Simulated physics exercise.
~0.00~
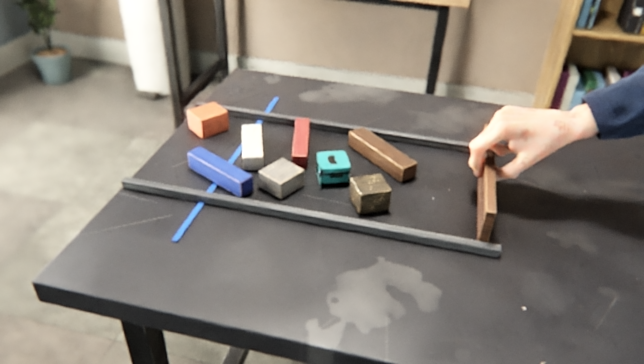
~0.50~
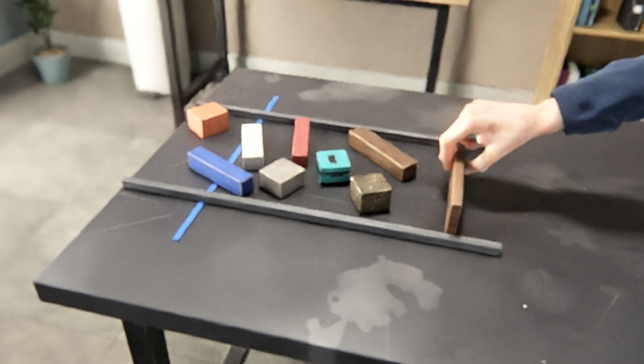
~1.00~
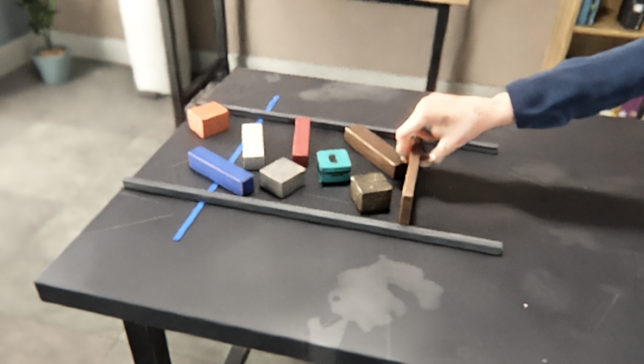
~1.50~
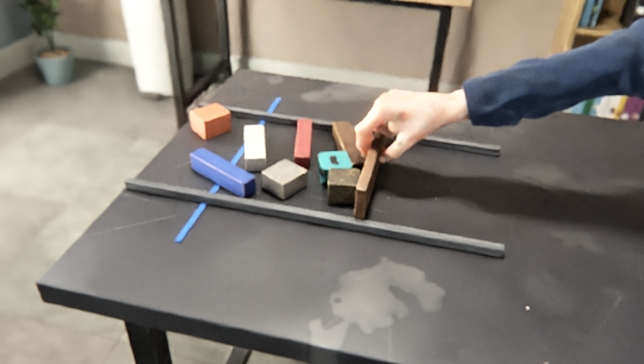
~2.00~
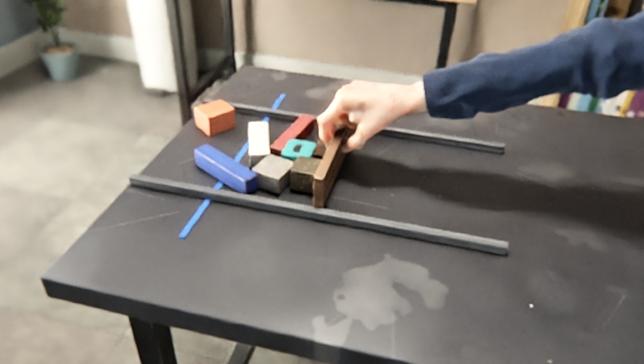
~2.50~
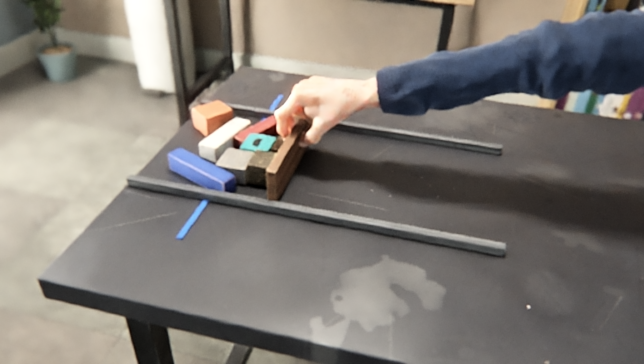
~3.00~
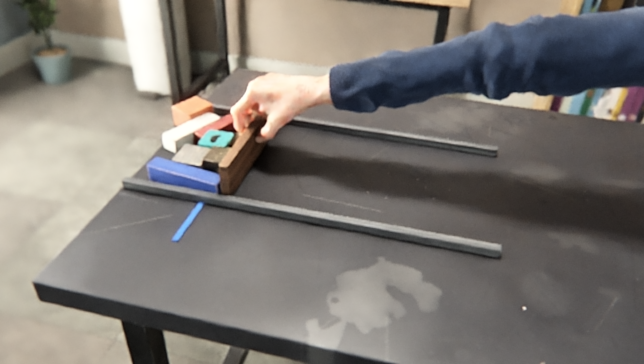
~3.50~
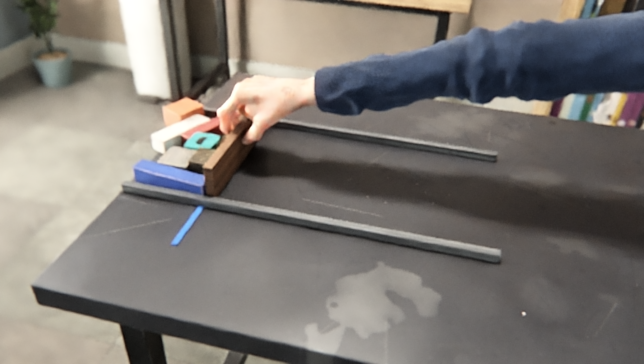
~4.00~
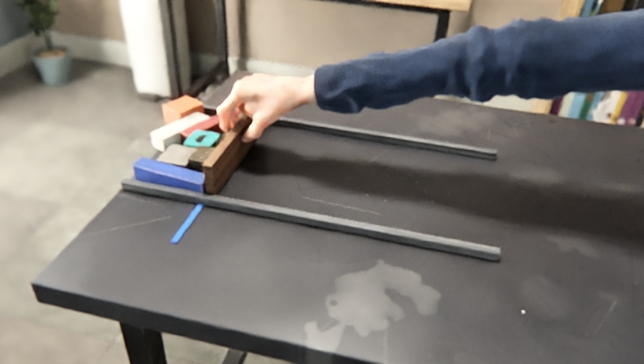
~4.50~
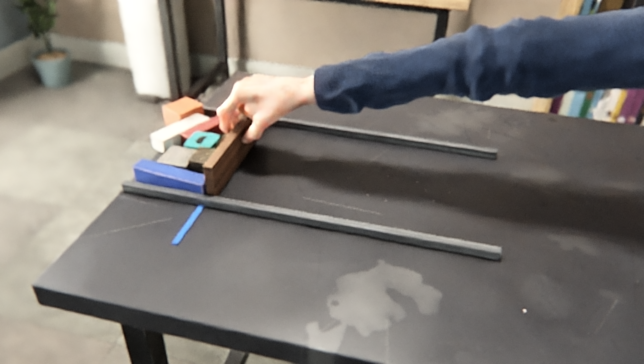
A hand slid an upright wooden board leftward between two rails on a dark table, gathering the scattered colored blocks into a tight cluster and pushing them past the blue tape, then stopped and held still near the table's edge, with every block still on top.
